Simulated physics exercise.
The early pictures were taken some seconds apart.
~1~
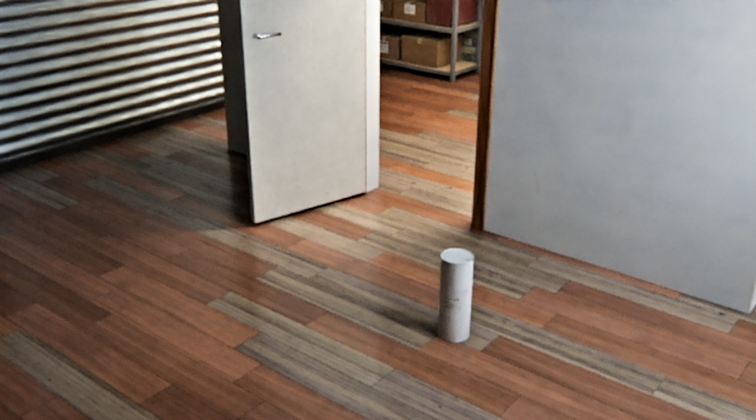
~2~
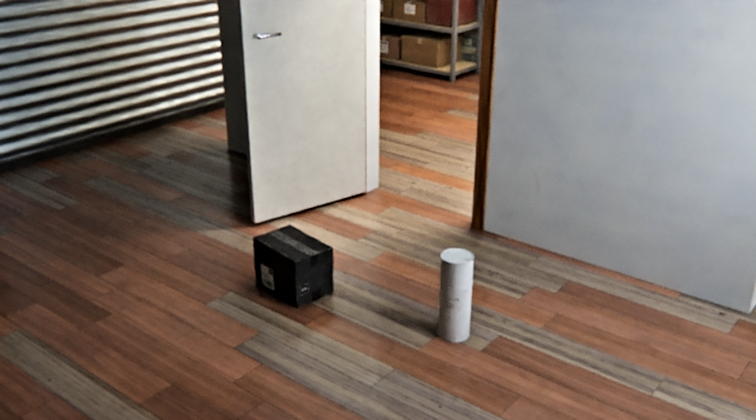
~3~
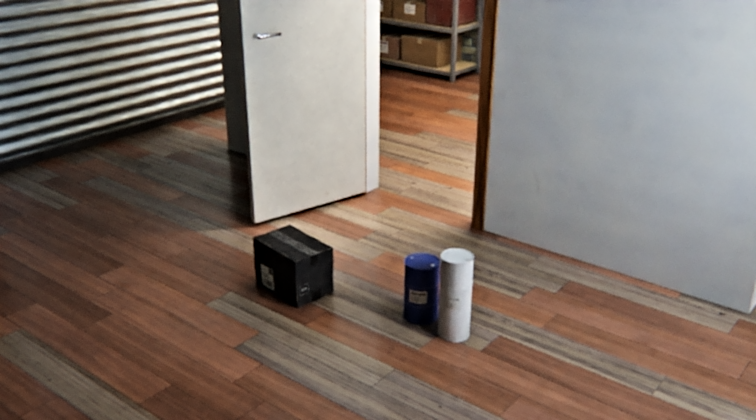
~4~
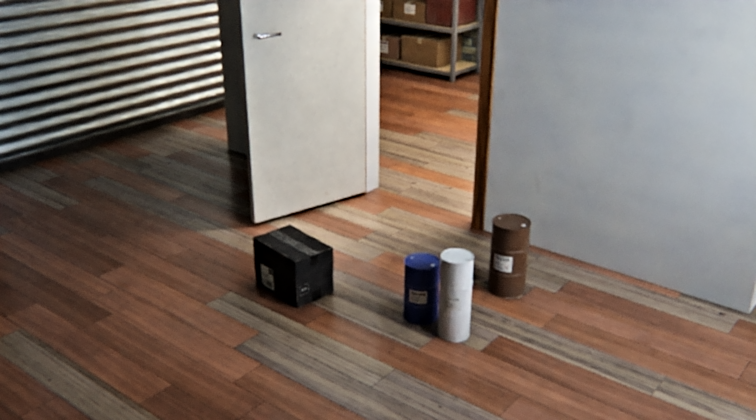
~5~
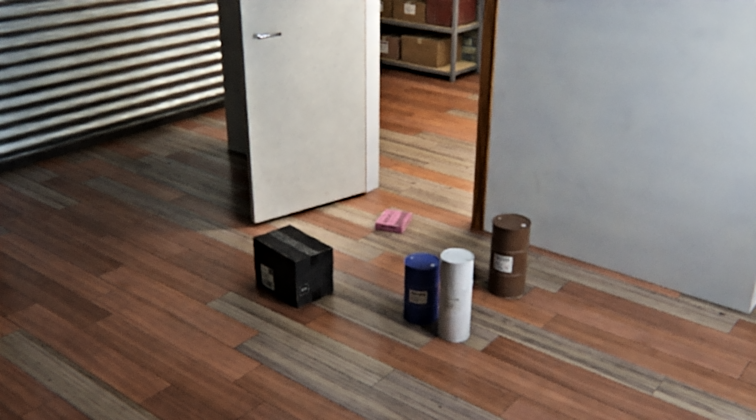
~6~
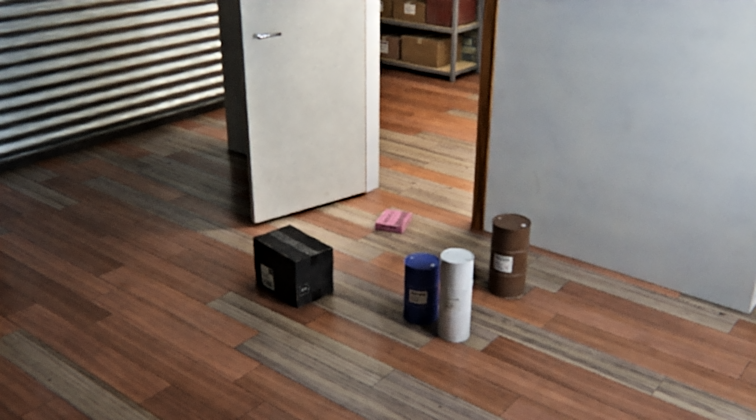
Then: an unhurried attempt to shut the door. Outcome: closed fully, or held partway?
The door finds its frame.
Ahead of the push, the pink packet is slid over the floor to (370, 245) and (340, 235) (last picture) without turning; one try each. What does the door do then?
Try one: The door gets held up; try two: It gets held up.
Then, 0.90 s past the last view, open by 64°.
Then, 1.40 s past the last view, open by 32°; pink packet displaced a little near (411, 218).
Then, 1.80 s past the last view, open by 7°; pink packet displaced about its own width near (435, 210).
Finally, open by 0°; moved from the start, pink packet; the other 4 still in place. Final places as the last picture's camera would see them, pink packet near (445, 204).
